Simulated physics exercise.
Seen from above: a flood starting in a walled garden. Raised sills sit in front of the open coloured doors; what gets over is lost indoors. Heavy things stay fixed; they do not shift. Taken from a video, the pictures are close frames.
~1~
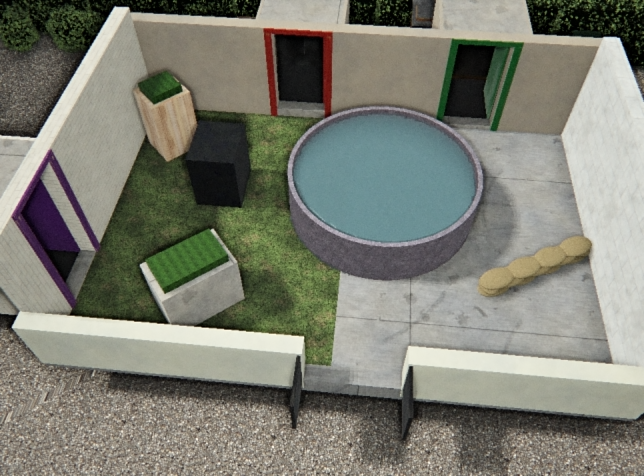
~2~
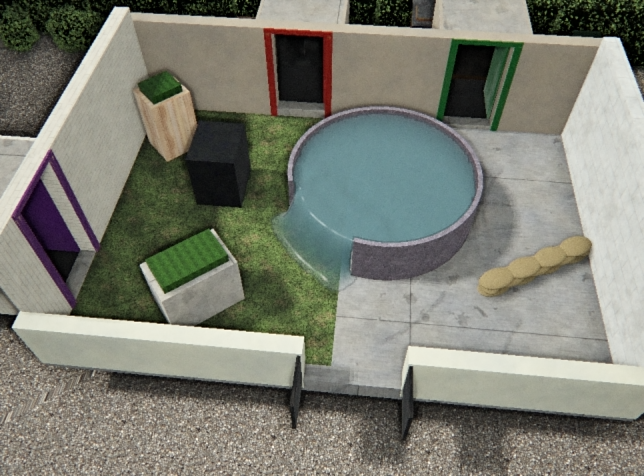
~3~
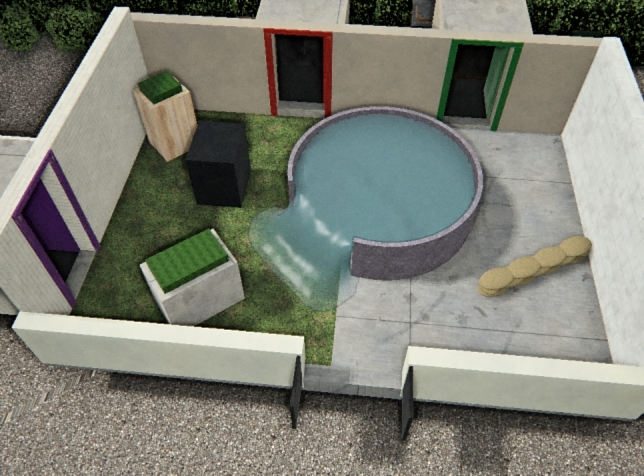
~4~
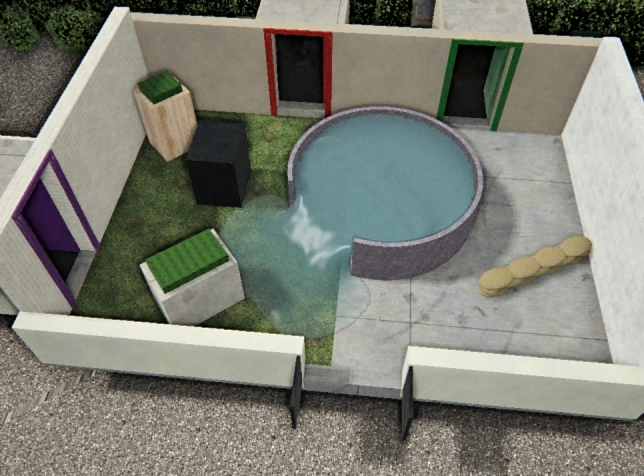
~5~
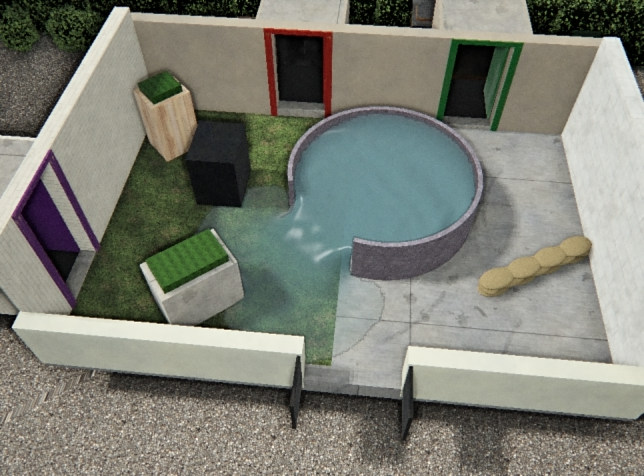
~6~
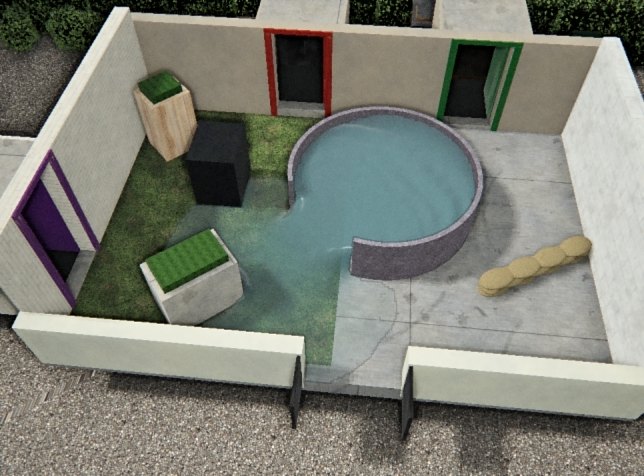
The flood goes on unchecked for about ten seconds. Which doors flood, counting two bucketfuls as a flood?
Result: The red door will receive two buckets or fewer; the purple door will receive over two buckets; the green door will receive two buckets or fewer.
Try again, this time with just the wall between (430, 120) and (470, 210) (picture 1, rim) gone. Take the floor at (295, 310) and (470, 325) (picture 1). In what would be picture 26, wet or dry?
In order - first: Not reached, second: Drenched.
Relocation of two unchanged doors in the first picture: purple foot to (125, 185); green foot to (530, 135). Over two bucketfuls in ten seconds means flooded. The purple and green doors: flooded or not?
My reading: Purple door takes more, green door stays under.
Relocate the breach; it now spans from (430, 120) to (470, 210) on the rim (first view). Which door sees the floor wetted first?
It's the one in green that is reached before the others.
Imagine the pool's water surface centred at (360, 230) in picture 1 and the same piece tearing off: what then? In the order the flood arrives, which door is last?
The green door.
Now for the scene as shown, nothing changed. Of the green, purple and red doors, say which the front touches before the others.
It's the purple-painted one.
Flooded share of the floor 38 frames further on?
My estimate is near 80 per cent.
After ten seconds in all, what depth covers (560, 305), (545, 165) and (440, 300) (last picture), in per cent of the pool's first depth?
The three come to some 18, 4 and 8 per cent respectively.
A moment on, water covers 30 % of the floor; the red door not reached, the purple door not reached, the green door not reached.
Next, water covers 40 % of the floor; the red door not reached, the purple door under two buckets in, the green door not reached.
Then, water covers 60 % of the floor; the red door not reached, the purple door far over two buckets in, the green door not reached.
Later, water covers 80 % of the floor; the red door wet at the sill, nothing in, the purple door far over two buckets in, the green door not reached.
In the end, water covers 95 % of the floor; the red door wet at the sill, nothing in, the purple door far over two buckets in, the green door wet at the sill, nothing in.
